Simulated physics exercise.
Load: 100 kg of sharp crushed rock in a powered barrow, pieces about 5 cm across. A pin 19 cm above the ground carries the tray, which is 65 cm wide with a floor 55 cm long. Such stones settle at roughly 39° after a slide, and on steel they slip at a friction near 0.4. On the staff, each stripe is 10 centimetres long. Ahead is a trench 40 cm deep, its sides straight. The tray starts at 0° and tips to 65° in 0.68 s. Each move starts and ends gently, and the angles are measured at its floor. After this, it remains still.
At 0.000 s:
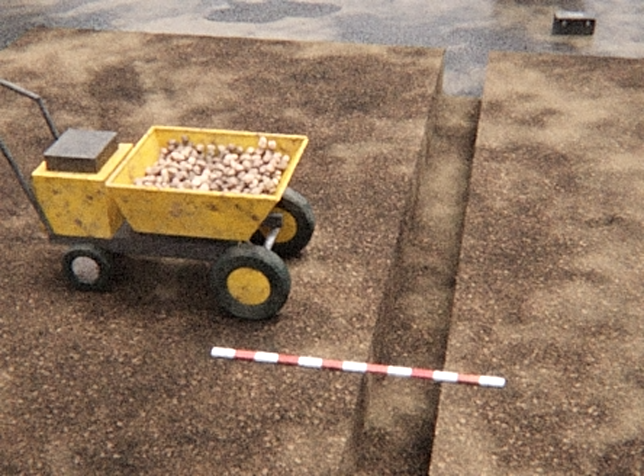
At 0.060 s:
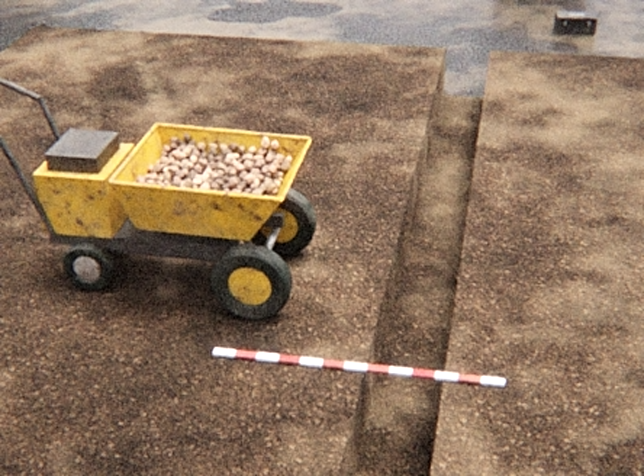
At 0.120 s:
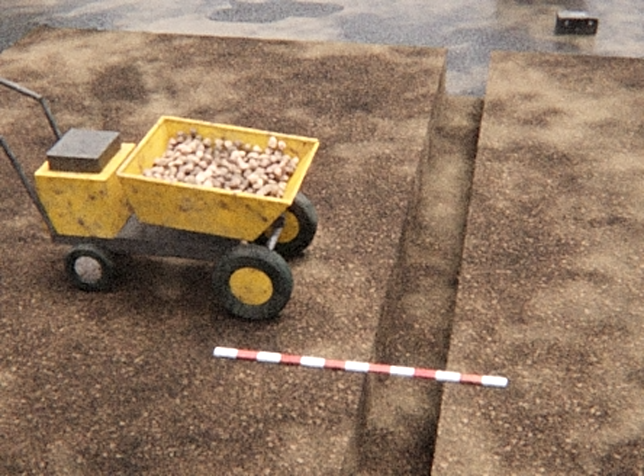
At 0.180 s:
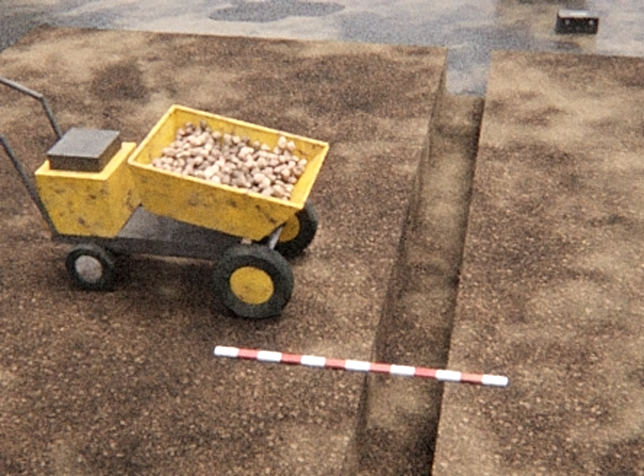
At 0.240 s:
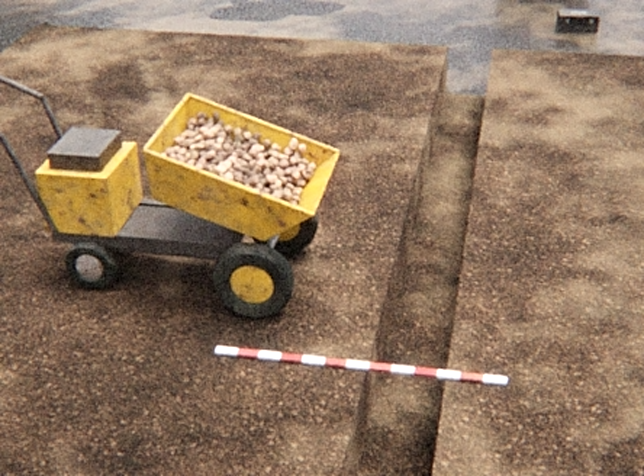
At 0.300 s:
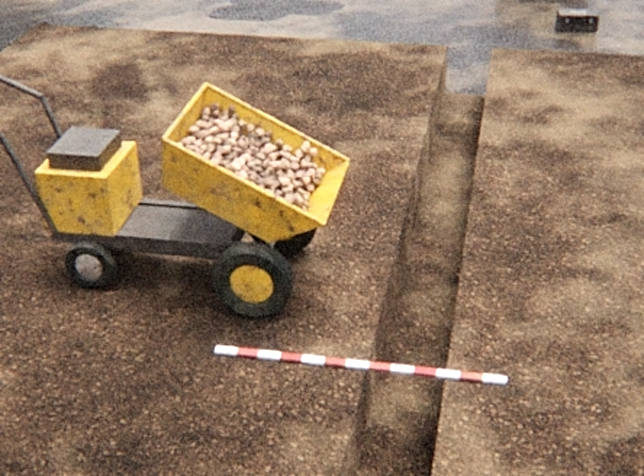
A small yellow cart with a tray of pale, brownish stones stands at the left on rough brown ground, seen from above at an angle. To its right, a narrow straight-sided trench runs up the view, a red-and-white striped staff lies across its near part, and a small dark block sits at the upper right. The tray tilts steadily, its left end rising and the stones shifting with it, while the cart and camera stay still.
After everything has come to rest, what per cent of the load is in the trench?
I would say 48 percent.
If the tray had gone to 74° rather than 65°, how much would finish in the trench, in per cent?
Then roughly 85 percent.
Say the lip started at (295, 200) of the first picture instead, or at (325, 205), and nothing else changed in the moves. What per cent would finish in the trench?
Some 45 and some 35 per cent, in that order.
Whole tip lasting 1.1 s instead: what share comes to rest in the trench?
That would give about 35 percent.
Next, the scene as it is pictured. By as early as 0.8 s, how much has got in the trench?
Approx. 5 % of the load.
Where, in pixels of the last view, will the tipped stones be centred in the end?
(424, 352).
After 0.5 s the floor is at 55°; 100 % in the tray; the foremost stones are at (341, 221).
After 0.8 s the floor is at 65°; 93 % in the tray, 2 % short of the trench, 5 % in the trench; the foremost stones are at (408, 283).
After 1.1 s the floor is at 65°; 61 % in the tray, 3 % short of the trench, 35 % in the trench; the foremost stones are at (458, 331).
After 3.1 s the floor is at 65°; 50 % in the tray, 2 % short of the trench, 48 % in the trench; the foremost stones are at (471, 321).
